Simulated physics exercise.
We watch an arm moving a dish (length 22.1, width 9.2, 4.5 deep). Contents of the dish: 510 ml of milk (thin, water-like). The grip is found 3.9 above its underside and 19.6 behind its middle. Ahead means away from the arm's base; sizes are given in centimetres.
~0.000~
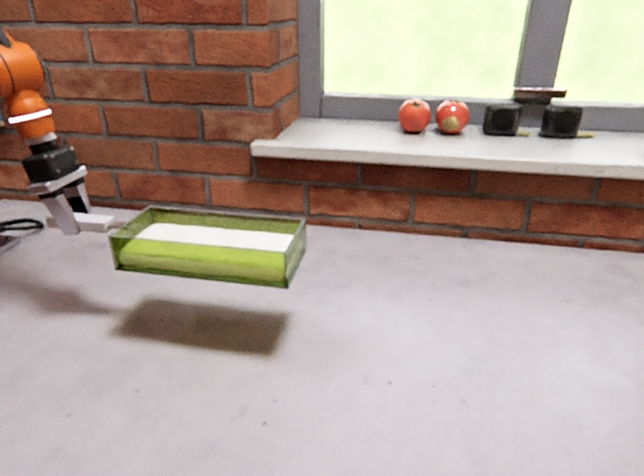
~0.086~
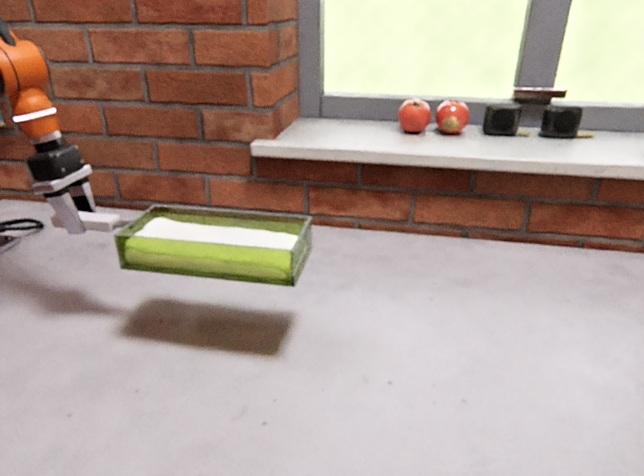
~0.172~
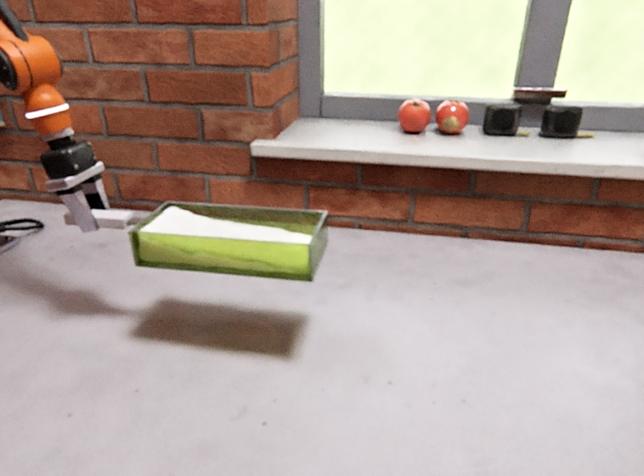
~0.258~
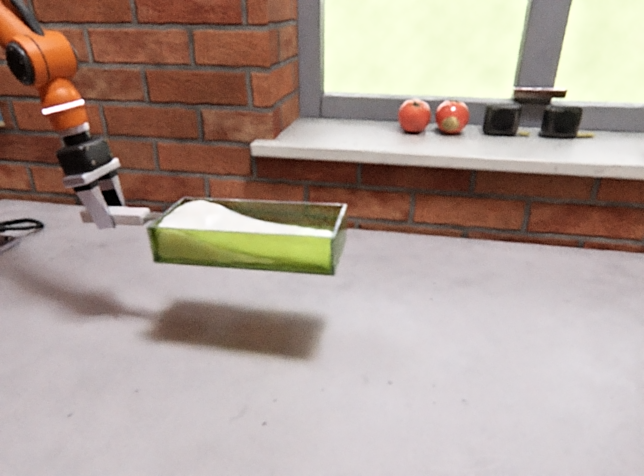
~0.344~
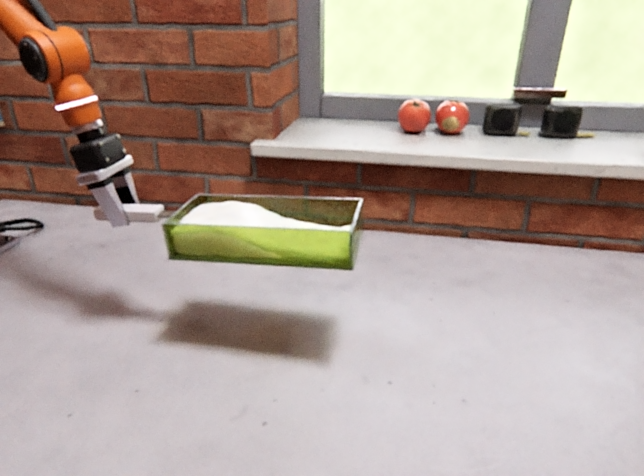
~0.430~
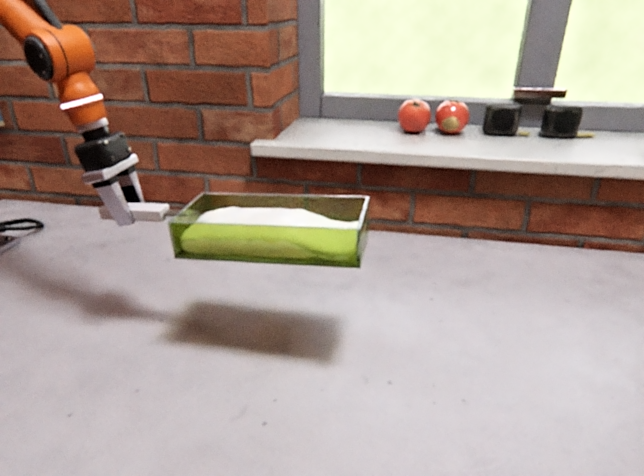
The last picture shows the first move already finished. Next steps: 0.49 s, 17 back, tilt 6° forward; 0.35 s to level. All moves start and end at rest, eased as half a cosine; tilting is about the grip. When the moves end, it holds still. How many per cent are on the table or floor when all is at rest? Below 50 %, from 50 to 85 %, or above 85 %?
Below 50 %.
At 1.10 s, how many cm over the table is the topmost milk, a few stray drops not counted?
It reaches up to about 26 cm above the table.
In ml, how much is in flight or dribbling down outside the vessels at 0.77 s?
I'd say around 140 ml.
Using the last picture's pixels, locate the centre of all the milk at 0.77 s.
Roughly at (237, 251).
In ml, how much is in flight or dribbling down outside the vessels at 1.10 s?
Roughly 20 ml.
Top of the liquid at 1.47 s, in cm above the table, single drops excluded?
Max height: Around 19 cm.
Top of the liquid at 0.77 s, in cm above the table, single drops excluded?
It reaches roughly 18 centimetres.
After 0.77 s, tilted 4° forward, liquid up to 18 above the table; 370 ml in the dish, 135 ml in the air or running down outside.
After 1.10 s, tilted 3° forward, liquid up to 35 above the table; 345 ml in the dish, 135 ml on the table or floor, 20 ml in the air or running down outside.
After 1.47 s, level, liquid up to 20 above the table; 345 ml in the dish, 160 ml on the table or floor.
After 2.27 s, level, liquid up to 17 above the table; 345 ml in the dish, 160 ml on the table or floor.
At rest, 345 ml in the dish, 160 ml on the table or floor. That is 32 % on the table or floor.
